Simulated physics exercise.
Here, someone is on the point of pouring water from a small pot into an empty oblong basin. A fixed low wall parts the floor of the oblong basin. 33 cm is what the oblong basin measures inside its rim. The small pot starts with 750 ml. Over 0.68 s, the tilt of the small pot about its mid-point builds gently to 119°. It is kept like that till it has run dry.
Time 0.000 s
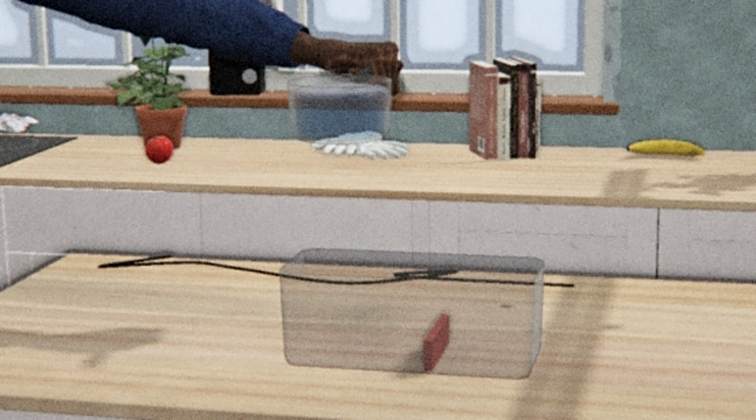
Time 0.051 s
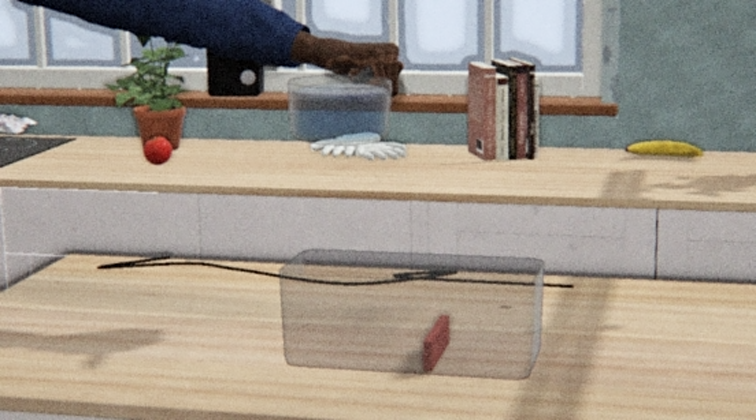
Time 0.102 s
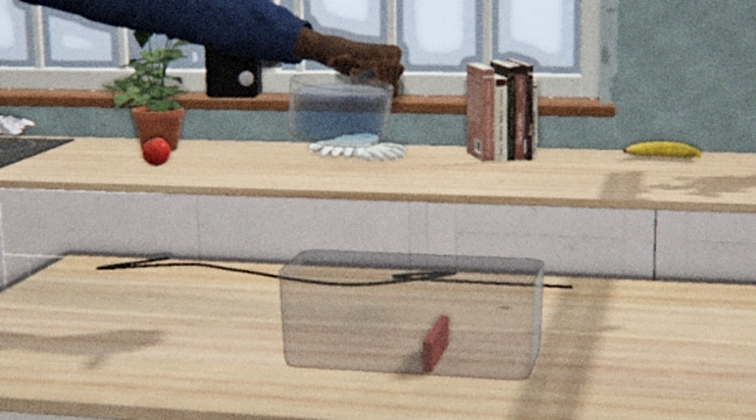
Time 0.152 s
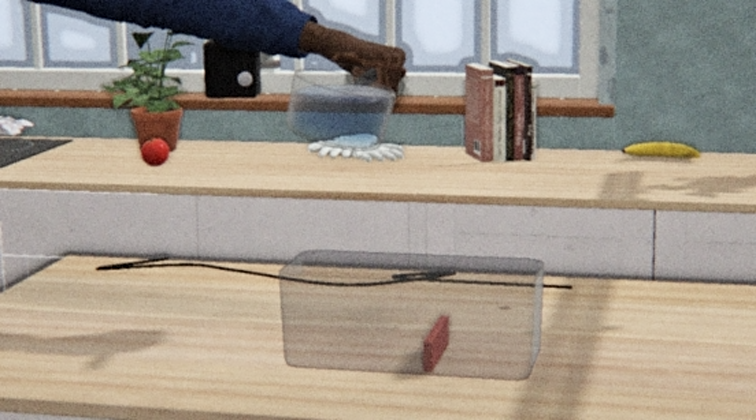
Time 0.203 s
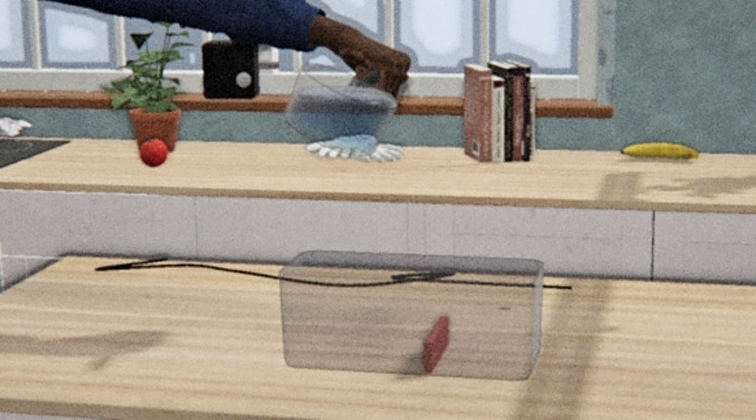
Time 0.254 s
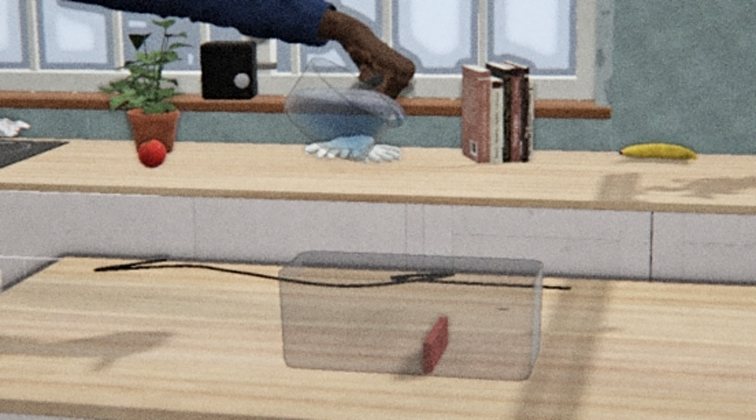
In a kitchen with pale wooden counters, a dark-sleeved arm holds a small see-through pot of water almost level, beyond an oblong clear basin with a red block showing through it. The hand then tilts the pot to the right, slowly at first and then more steeply, its right rim dipping lower.
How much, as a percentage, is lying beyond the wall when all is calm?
Around 55 per cent lies beyond the wall.
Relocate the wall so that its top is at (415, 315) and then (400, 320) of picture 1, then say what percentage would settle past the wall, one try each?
One try each: Around 75 percent and then around 85 percent.
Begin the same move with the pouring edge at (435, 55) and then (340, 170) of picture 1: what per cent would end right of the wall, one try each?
I'd say 70 percent on the first go, 20 percent on the next.
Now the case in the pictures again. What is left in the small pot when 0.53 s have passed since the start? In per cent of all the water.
Roughly 18 %.
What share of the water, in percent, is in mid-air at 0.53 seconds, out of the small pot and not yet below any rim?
Near 56 in a hundred.
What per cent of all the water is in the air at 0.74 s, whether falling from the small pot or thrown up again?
Estimate: About 8 in a hundred.
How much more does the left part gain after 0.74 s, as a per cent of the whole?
12 %.
Then, 0.53 s in, the tilt is 106° and 17 per cent is still to pour, 1 is left of the wall and 25 right of it.
Then, 0.74 s in, the tilt is 119° and 1 per cent is still to pour, 31 is left of the wall and 60 right of it.
Then, 0.95 s in, the tilt is 119° and 0 per cent is still to pour, 43 is left of the wall and 56 right of it.
Then, 1.18 s in, the tilt is 119° and 0 per cent is still to pour, 43 is left of the wall and 55 right of it.
Finally, 43 per cent lies left of the wall, 55 right of it and 1 outside.
